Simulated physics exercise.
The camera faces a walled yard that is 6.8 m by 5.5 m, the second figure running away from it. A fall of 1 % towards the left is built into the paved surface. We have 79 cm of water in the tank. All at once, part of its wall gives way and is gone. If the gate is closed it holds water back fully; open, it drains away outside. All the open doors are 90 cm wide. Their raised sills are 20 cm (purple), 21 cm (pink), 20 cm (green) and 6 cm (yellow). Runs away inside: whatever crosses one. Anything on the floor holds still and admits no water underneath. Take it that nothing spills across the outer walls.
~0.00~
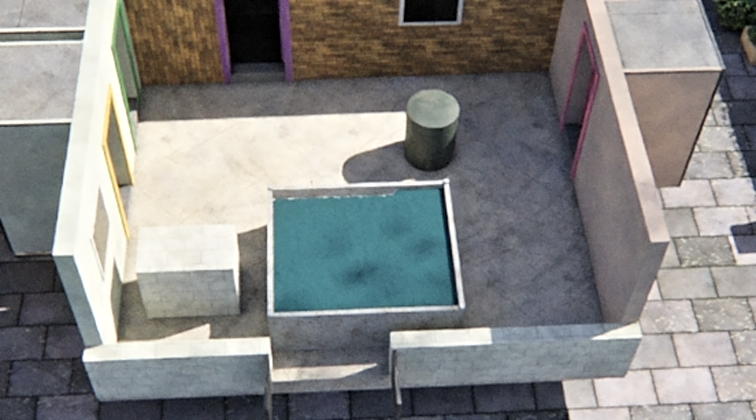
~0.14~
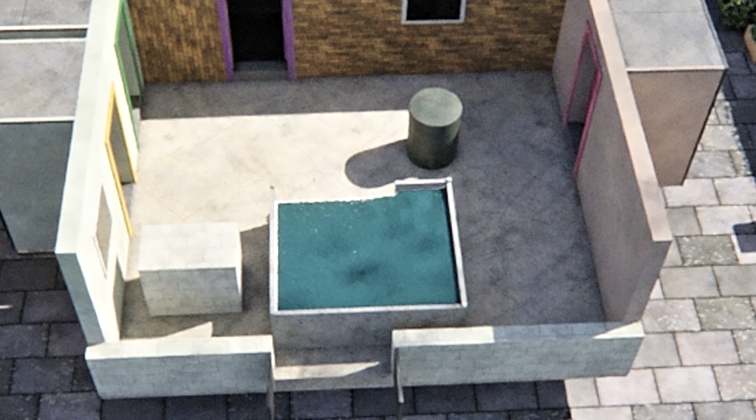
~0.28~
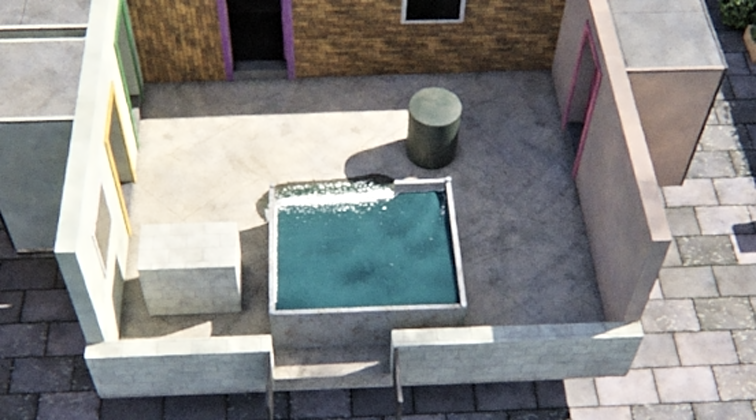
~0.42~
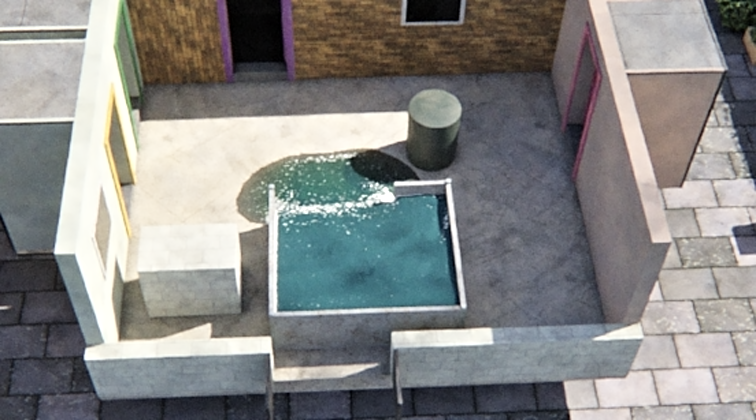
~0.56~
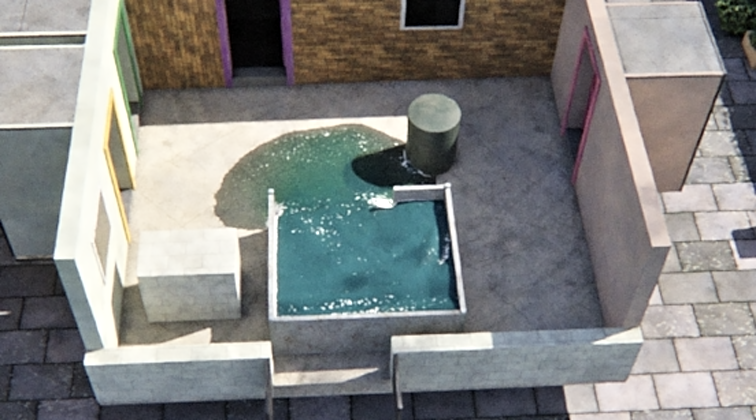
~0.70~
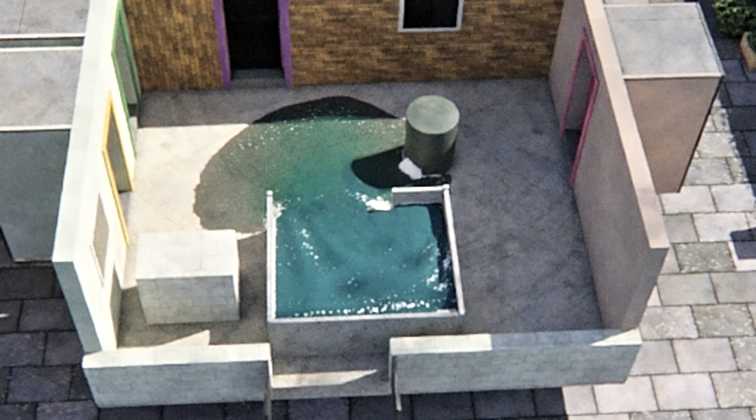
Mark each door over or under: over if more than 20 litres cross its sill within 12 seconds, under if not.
Marks: Purple door: Over; pink door: Under; green door: Over; yellow door: Over.
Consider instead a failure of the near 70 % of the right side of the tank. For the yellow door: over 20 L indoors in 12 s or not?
Note: Yellow door, beyond the limit.
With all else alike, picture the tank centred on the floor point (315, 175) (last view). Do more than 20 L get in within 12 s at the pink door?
Lab note: Pink door, limit held.
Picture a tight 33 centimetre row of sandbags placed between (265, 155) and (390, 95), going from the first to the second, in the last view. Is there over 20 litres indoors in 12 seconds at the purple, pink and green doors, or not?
Then the purple door is short of it, the pink door short of it, the green door over the mark.
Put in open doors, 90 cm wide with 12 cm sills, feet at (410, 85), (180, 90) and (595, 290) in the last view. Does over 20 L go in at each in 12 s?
Per doorway, in order: Sufficient / sufficient / insufficient.
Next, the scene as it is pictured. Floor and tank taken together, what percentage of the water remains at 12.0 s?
Remaining: Roughly 82 %.
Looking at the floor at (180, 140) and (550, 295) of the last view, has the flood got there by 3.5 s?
Soaked, untouched.
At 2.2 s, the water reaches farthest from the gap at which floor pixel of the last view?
I'd put it close to (539, 79).
After 1.4 s water covers 40 % of the floor and is deepest (46 cm) near (316, 95); purple door 38 cm at the sill, 13 L in, pink door not reached, green door not reached, yellow door not reached.
After 2.2 s water covers 50 % of the floor and is deepest (62 cm) near (142, 93); purple door 39 cm at the sill, 93 L in, pink door 2 cm at the sill, 0 L in, green door 36 cm at the sill, 5 L in, yellow door 3 cm at the sill, 0 L in.
After 3.5 s water covers 65 % of the floor and is deepest (38 cm) near (142, 93); purple door 25 cm at the sill, 167 L in, pink door 14 cm at the sill, 0 L in, green door 33 cm at the sill, 96 L in, yellow door 12 cm at the sill, 2 L in.
After 7.0 s water covers 95 % of the floor and is deepest (22 cm) near (116, 368); purple door 16 cm at the sill, 179 L in, pink door 9 cm at the sill, 0 L in, green door 19 cm at the sill, 154 L in, yellow door 11 cm at the sill, 44 L in.
After 12.0 s water covers 100 % of the floor and is deepest (16 cm) near (115, 379); purple door 12 cm at the sill, 179 L in, pink door 8 cm at the sill, 0 L in, green door 14 cm at the sill, 155 L in, yellow door 13 cm at the sill, 126 L in.
